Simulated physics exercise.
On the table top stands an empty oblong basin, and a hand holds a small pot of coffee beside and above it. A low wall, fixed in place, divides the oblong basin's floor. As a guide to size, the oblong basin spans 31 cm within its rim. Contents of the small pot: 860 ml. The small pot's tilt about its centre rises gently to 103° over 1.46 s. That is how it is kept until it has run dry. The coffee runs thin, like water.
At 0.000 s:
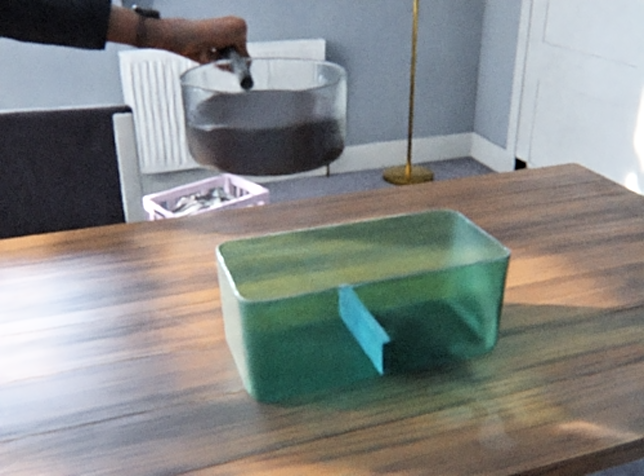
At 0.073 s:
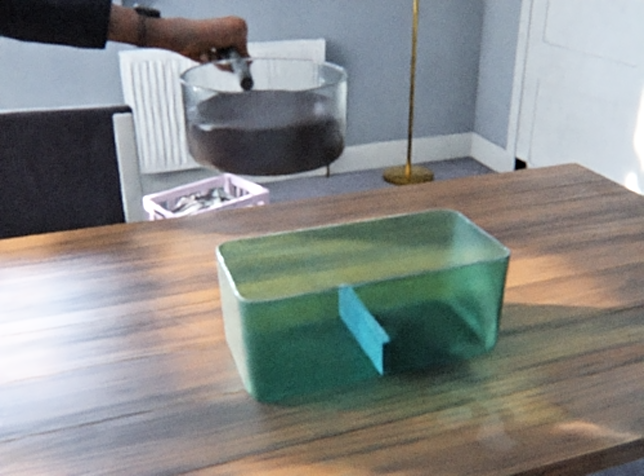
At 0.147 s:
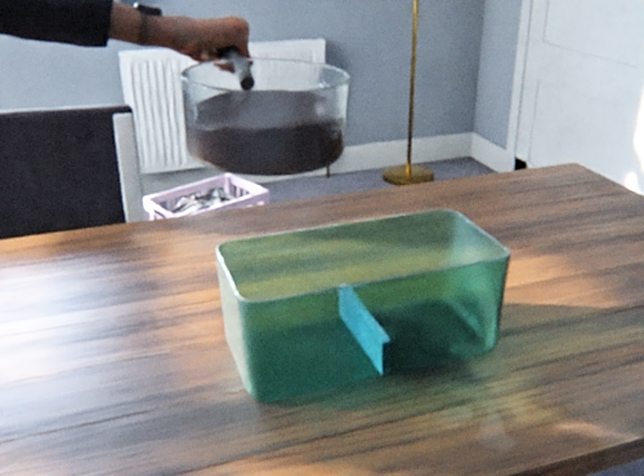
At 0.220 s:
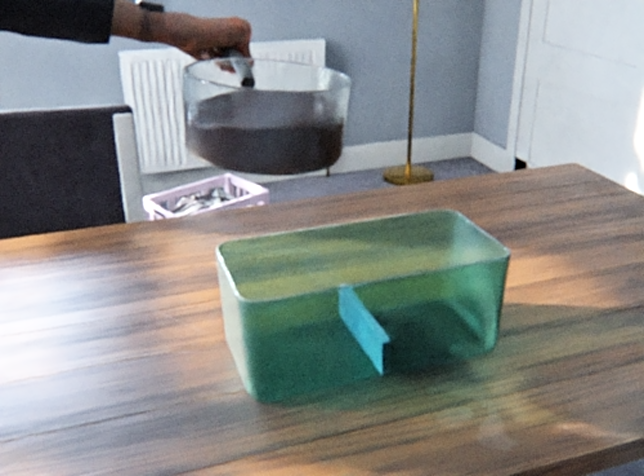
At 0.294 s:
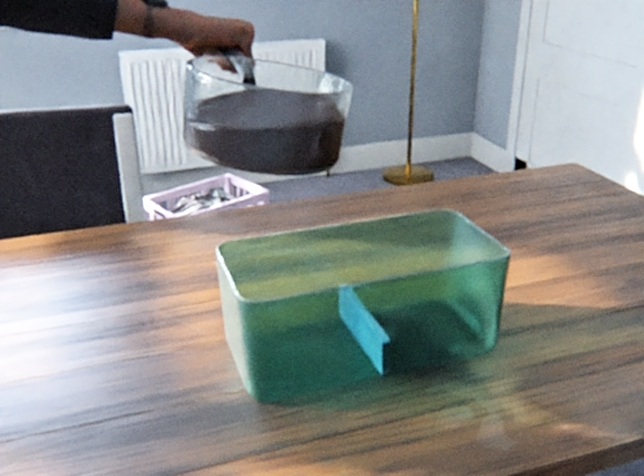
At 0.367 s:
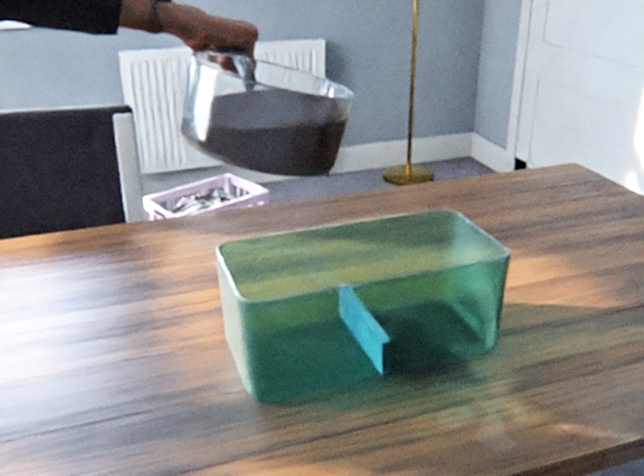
A hand held a clear pot of dark coffee above and behind an empty green basin on a wooden table, then gently tilted the pot, its right side dipping lower while the basin stayed still.
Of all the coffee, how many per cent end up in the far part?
Roughly 77 per cent.
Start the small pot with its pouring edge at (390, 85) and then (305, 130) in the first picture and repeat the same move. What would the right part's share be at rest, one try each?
About 95 %, then about 35 %.
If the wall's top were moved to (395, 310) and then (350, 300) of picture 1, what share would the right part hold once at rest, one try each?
I'd put it at about 50 per cent for the first and about 90 per cent for the second.
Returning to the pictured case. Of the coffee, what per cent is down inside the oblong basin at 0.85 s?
Near 8 in a hundred.
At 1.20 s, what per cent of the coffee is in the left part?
Roughly 6 per cent.
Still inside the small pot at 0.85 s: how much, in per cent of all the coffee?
About 64 per cent.
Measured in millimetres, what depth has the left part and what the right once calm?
Final levels - left approx 8 mm, right approx 32 mm.
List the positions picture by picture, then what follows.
It leans 0°; its right rim is at (342, 70); the coffee meets the walls at (187, 114) and (337, 100); the oblong basin's rim runs from (227, 273) to (482, 232); the wall's top is at (363, 312), in the first frame.
It leans 1°; its right rim is at (342, 71); the coffee meets the walls at (188, 113) and (337, 100), in the second frame.
It leans 3°; its right rim is at (343, 73); the coffee meets the walls at (187, 113) and (337, 100), in the third frame.
It leans 6°; its right rim is at (345, 78); the coffee meets the walls at (188, 113) and (338, 101), in the fourth frame.
It leans 10°; its right rim is at (346, 84); the coffee meets the walls at (186, 113) and (339, 102), in the fifth frame.
It leans 15°; its right rim is at (348, 91); the coffee meets the walls at (186, 113) and (340, 101), in the sixth frame.
Then, 0.85 s in, the tilt is 64° and 63 per cent is still to pour, 1 is left of the wall and 7 right of it.
Then, 1.20 s in, the tilt is 95° and 14 per cent is still to pour, 6 is left of the wall and 66 right of it.
Then, 1.56 s in, the tilt is 103° and 1 per cent is still to pour, 20 is left of the wall and 77 right of it.
Then, 1.96 s in, the tilt is 103° and 0 per cent is still to pour, 22 is left of the wall and 77 right of it.
Finally, 22 per cent lies left of the wall, 77 right of it and 1 outside.
